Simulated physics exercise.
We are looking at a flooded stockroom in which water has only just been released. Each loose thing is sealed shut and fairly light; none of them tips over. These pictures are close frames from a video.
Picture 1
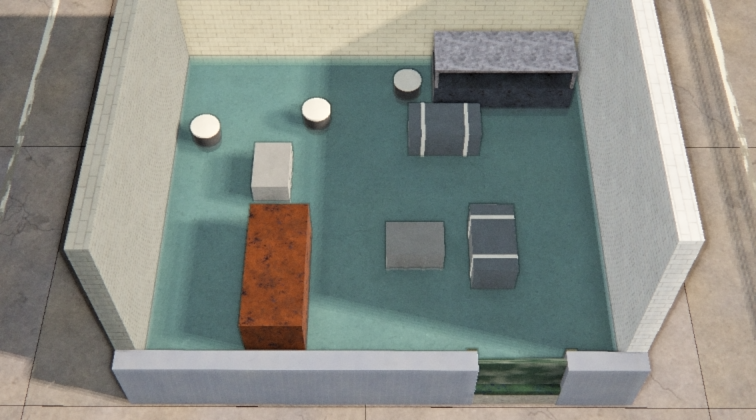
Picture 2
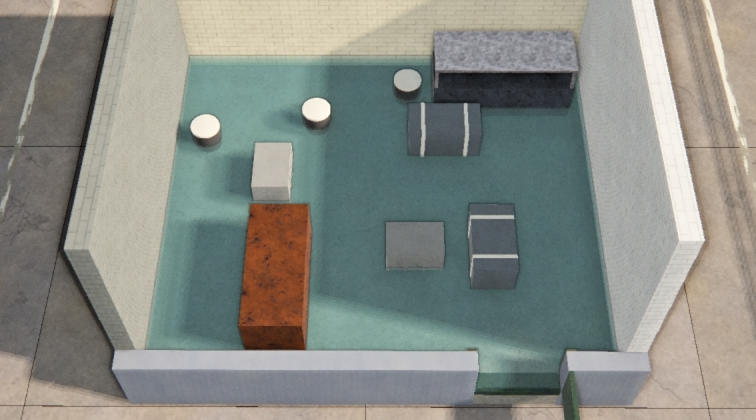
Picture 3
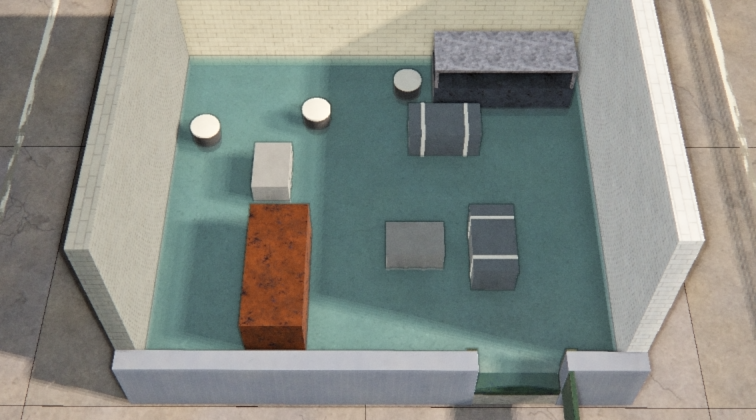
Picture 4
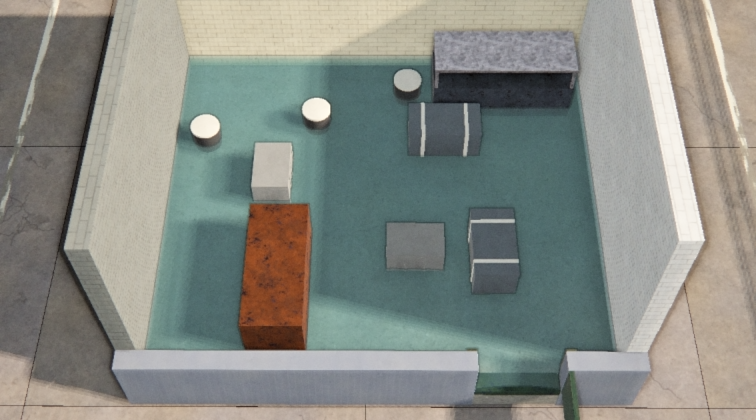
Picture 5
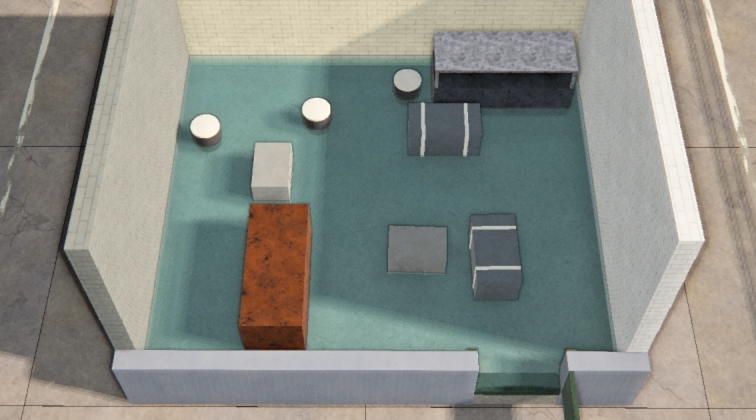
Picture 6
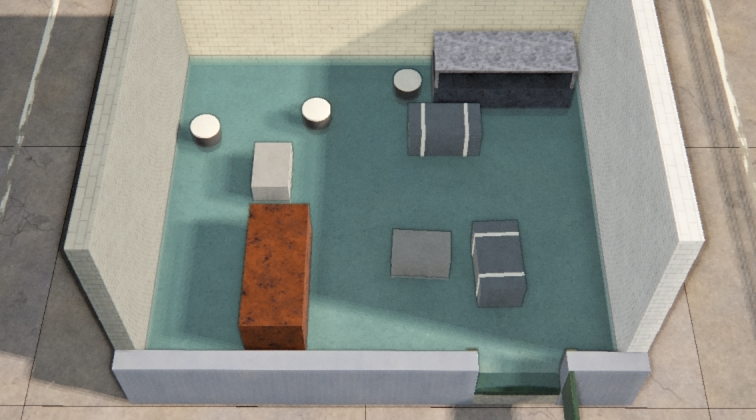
In this clip, a green gate in the front wall of a flooded, walled room swings outward, and then a grey crate and a nearby dark trunk with white bands drift slightly toward the front while everything else stays still.
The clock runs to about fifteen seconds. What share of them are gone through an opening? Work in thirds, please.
Stays below one third.
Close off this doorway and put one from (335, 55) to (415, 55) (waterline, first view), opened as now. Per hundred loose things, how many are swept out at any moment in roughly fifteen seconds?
It works out to some 60 in a hundred.
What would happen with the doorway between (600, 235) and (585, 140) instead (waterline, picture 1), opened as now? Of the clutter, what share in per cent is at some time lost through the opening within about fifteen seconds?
Something like 40 percent.
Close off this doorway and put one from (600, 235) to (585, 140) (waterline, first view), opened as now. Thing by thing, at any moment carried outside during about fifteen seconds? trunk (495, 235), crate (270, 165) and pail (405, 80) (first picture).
Per item as listed - swept away, not lost, not lost.
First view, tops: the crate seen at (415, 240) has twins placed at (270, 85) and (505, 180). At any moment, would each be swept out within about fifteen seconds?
Taking them in the order asked, the first is not removed while the second is removed.
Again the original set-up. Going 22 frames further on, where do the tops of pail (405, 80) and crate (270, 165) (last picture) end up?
Estimated: (439, 138); (347, 201).
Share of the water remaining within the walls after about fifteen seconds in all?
68 %.
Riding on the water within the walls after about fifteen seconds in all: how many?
That comes out at 5.
A moment on, 0 of 7 are out; 7 afloat.
Next, 1 of 7 are out; 6 afloat.
Later, 2 of 7 are out; 5 afloat.
In the end, 2 of 7 are out; 5 afloat.
